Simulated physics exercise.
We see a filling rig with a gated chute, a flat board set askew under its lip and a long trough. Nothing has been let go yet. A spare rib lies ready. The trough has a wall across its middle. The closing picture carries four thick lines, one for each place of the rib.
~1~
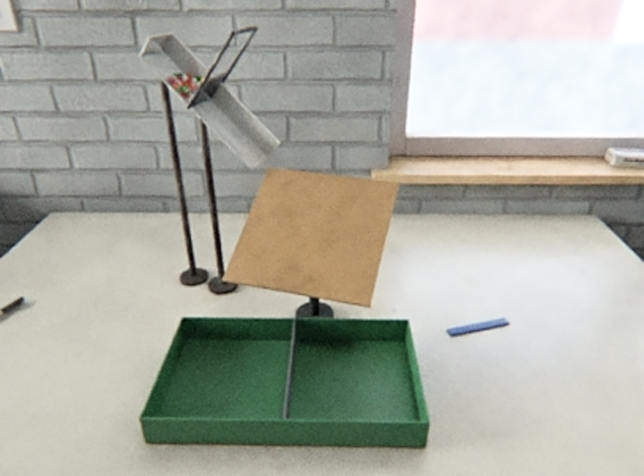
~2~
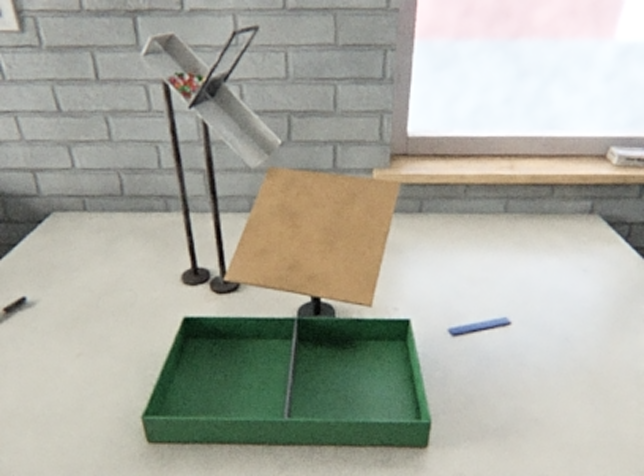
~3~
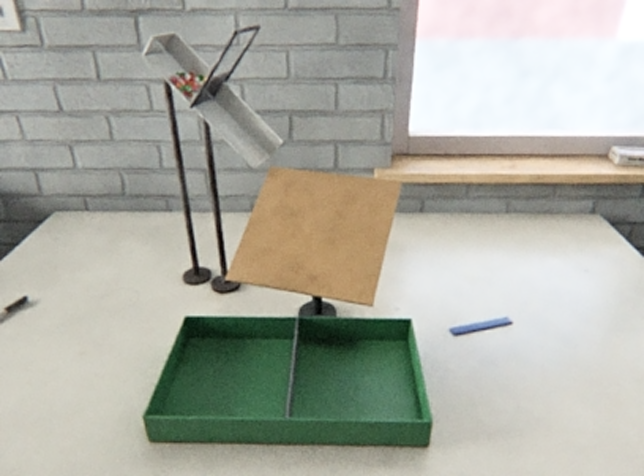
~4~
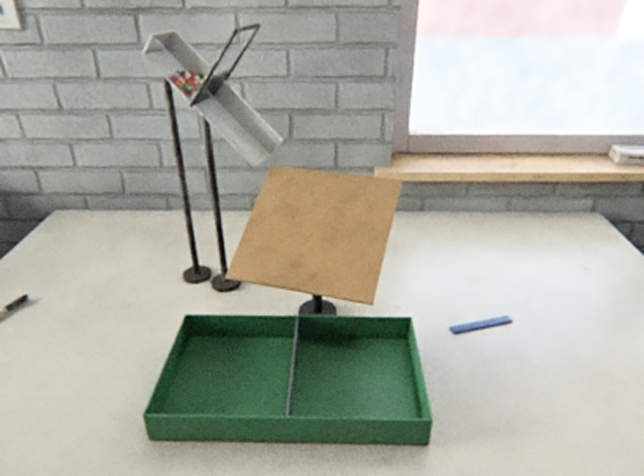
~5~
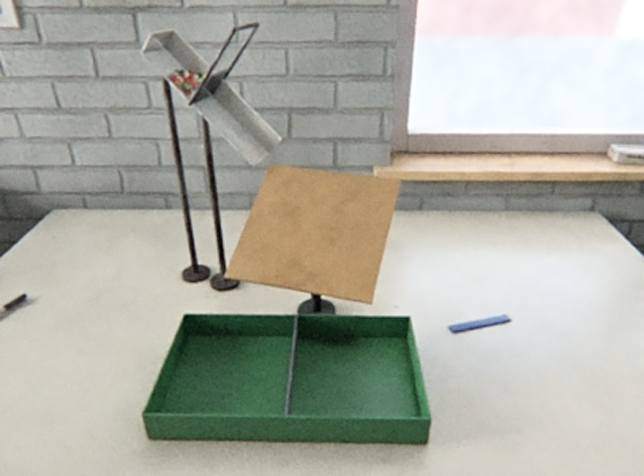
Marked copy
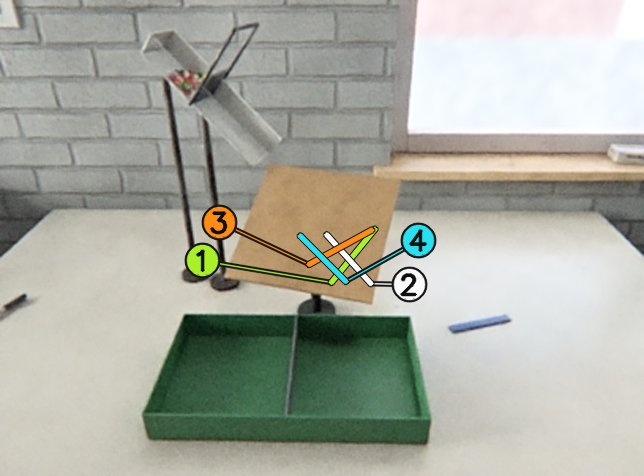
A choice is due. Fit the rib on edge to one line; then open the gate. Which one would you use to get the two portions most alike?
1.
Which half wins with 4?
More lands on the right.
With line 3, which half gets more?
More lands on the left.
On the marked copy, line 1 from (374, 229) to (331, 282); line 2 from (326, 234) to (370, 283); line 3 from (371, 230) to (309, 264); line 4 from (300, 235) to (345, 281).
Choosing 1, of what is caught, about half in the left half, about half in the right.
Choosing 2, of what is caught, about a quarter in the left half, most in the right.
Choosing 3, of what is caught, most in the left half, a small part in the right.
Choosing 4, of what is caught, about a quarter in the left half, most in the right.
